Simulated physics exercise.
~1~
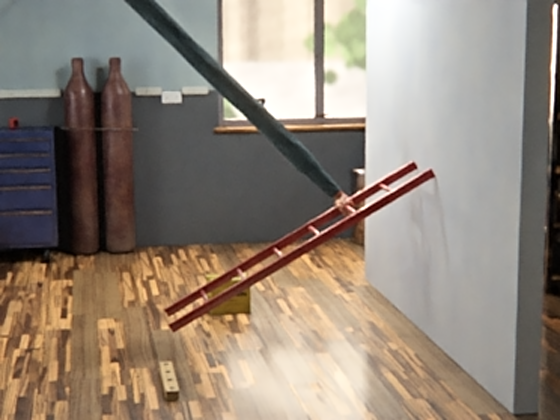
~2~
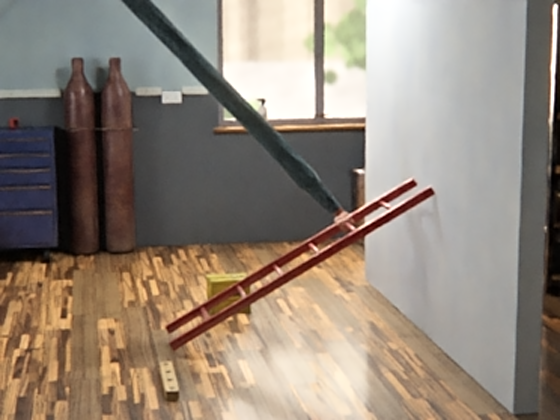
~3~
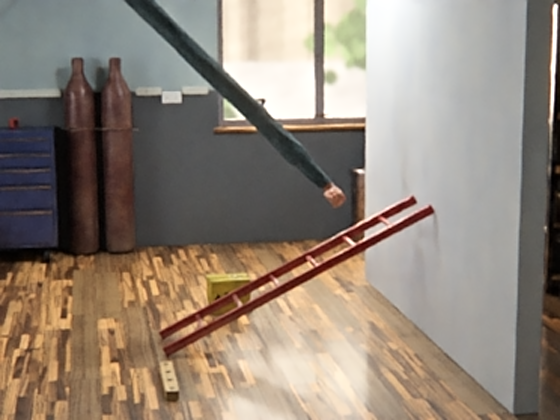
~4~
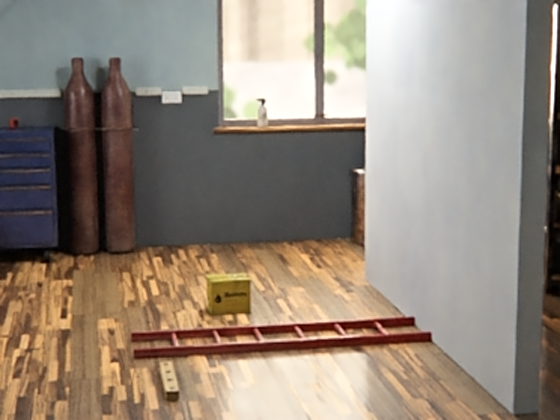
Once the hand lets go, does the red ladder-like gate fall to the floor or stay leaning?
It falls to the floor. Its feet give way and it ends up lying flat on the wooden boards.
